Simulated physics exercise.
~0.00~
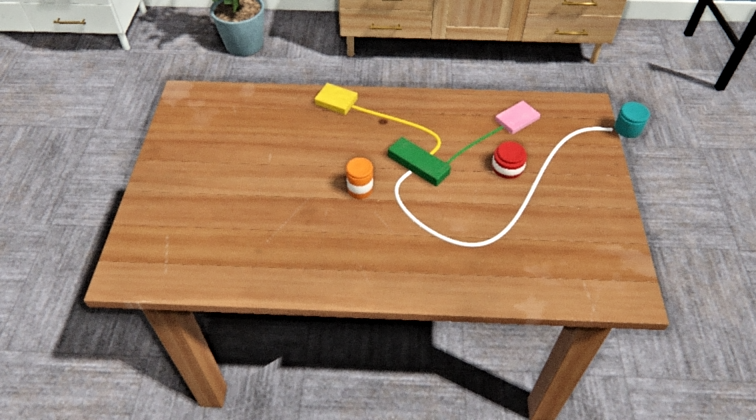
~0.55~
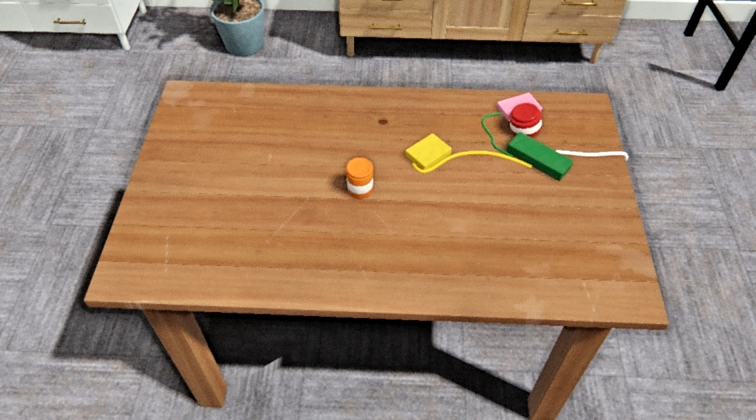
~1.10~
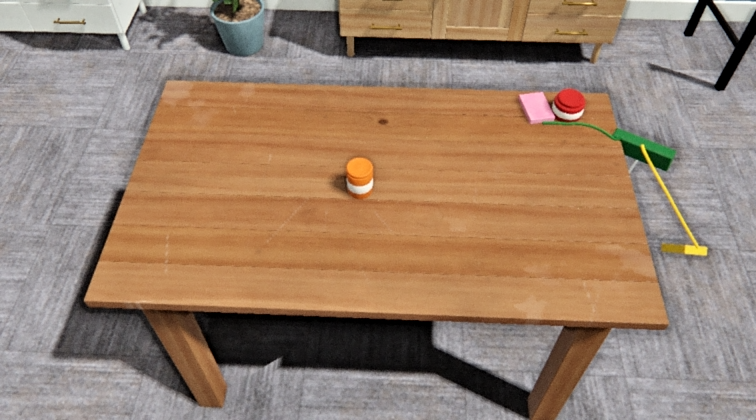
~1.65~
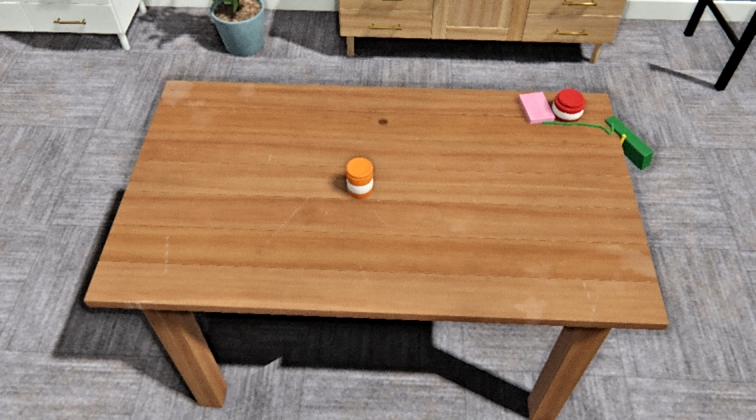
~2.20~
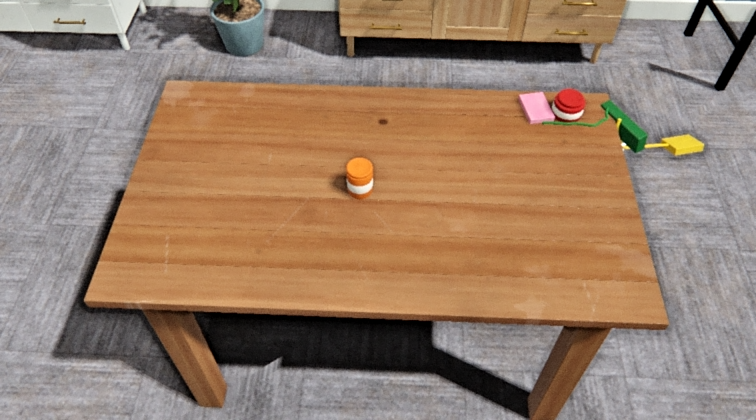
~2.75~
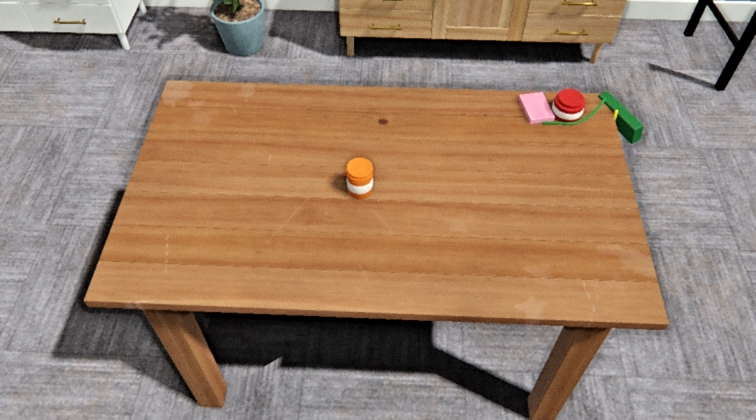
On a wooden dining table, a teal speaker drops off the right side and the green strip follows, dragging the yellow drive over the edge, while the red jar and pink reader shift right; the strip ends hanging by the corner, the orange canister unmoved.
